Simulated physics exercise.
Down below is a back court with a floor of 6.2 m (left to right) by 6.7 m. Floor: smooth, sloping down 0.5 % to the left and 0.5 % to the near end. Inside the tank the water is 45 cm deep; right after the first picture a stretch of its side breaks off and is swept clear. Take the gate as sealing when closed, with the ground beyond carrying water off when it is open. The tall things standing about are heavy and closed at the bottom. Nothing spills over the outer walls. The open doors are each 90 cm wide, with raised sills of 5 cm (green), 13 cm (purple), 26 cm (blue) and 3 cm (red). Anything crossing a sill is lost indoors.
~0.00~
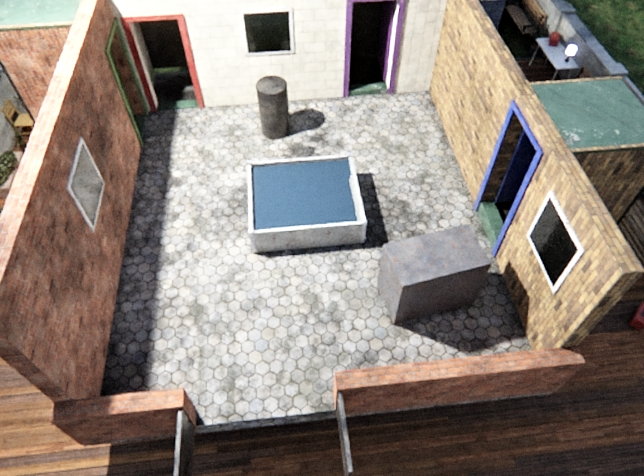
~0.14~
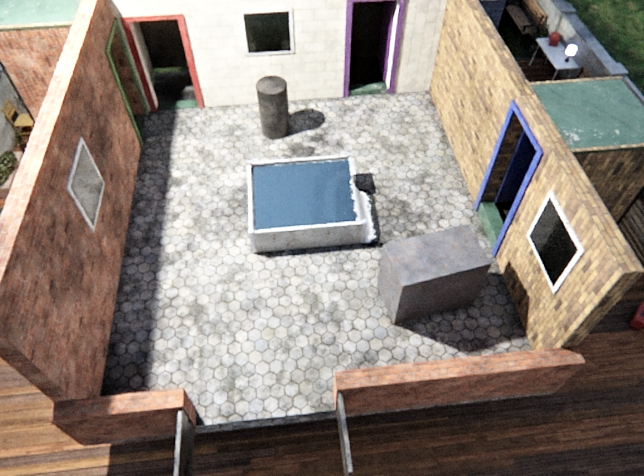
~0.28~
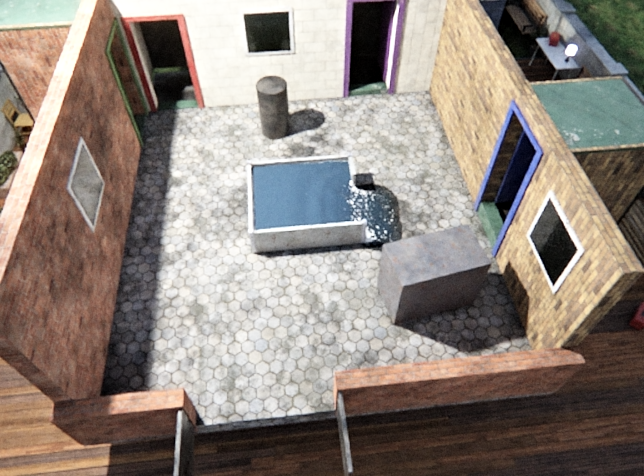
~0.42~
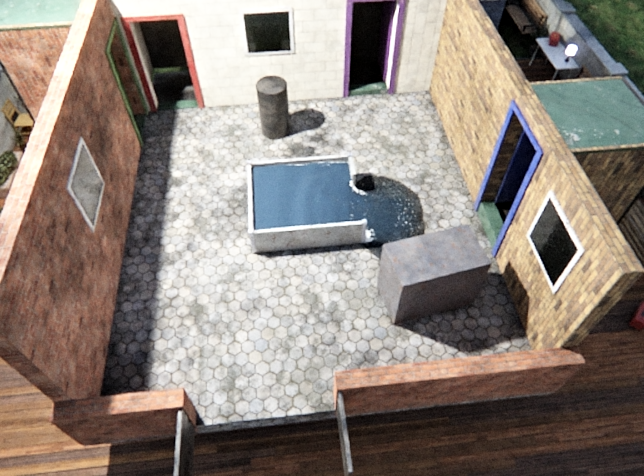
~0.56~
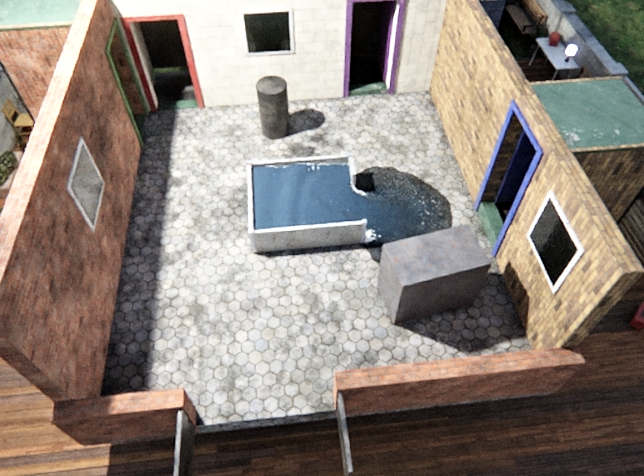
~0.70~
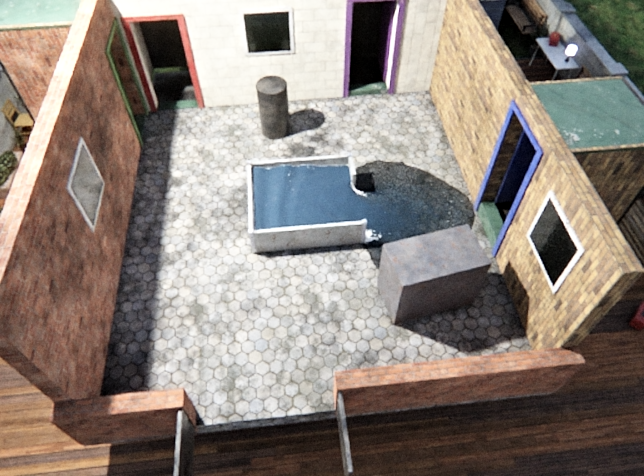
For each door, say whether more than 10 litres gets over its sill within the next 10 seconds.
In the end at the green door the water let in will remain short of the limit; at the purple door the water let in will remain short of the limit; at the blue door the water let in will remain short of the limit; at the red door the water let in will remain short of the limit.
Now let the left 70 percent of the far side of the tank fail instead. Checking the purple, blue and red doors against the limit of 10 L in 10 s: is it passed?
Then purple would come out on the low side, blue on the low side and red on the high side.
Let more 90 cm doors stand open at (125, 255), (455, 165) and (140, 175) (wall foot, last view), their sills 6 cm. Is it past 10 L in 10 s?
Check each in turn: The first fails, the second succeeds, the third fails.
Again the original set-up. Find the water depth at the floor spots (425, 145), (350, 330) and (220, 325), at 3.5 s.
Spot by spot: Some 6, 0, then 0 cm.
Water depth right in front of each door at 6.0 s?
You'd see green at 0 cm, purple at 7 cm, blue at 9 cm and red at 0 cm.
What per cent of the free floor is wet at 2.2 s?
Close to 20 in a hundred.
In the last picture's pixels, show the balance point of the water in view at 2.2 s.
(372, 215).
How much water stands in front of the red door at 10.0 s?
It comes to near 3.0 cm.
After 1.4 s water covers 15 % of the floor and is deepest (24 cm) near (364, 228); green door not reached, purple door not reached, blue door 22 cm at the sill, 0 L in, red door not reached.
After 2.2 s water covers 20 % of the floor and is deepest (26 cm) near (472, 243); green door not reached, purple door not reached, blue door 24 cm at the sill, 0 L in, red door not reached.
After 3.5 s water covers 30 % of the floor and is deepest (21 cm) near (528, 359); green door not reached, purple door 8 cm at the sill, 0 L in, blue door 13 cm at the sill, 0 L in, red door not reached.
After 6.0 s water covers 60 % of the floor and is deepest (10 cm) near (520, 372); green door not reached, purple door 7 cm at the sill, 0 L in, blue door 9 cm at the sill, 0 L in, red door not reached.
After 10.0 s water covers 85 % of the floor and is deepest (7 cm) near (97, 419); green door 5 cm at the sill, 1 L in, purple door 4 cm at the sill, 0 L in, blue door 4 cm at the sill, 0 L in, red door 3 cm at the sill, 0 L in.
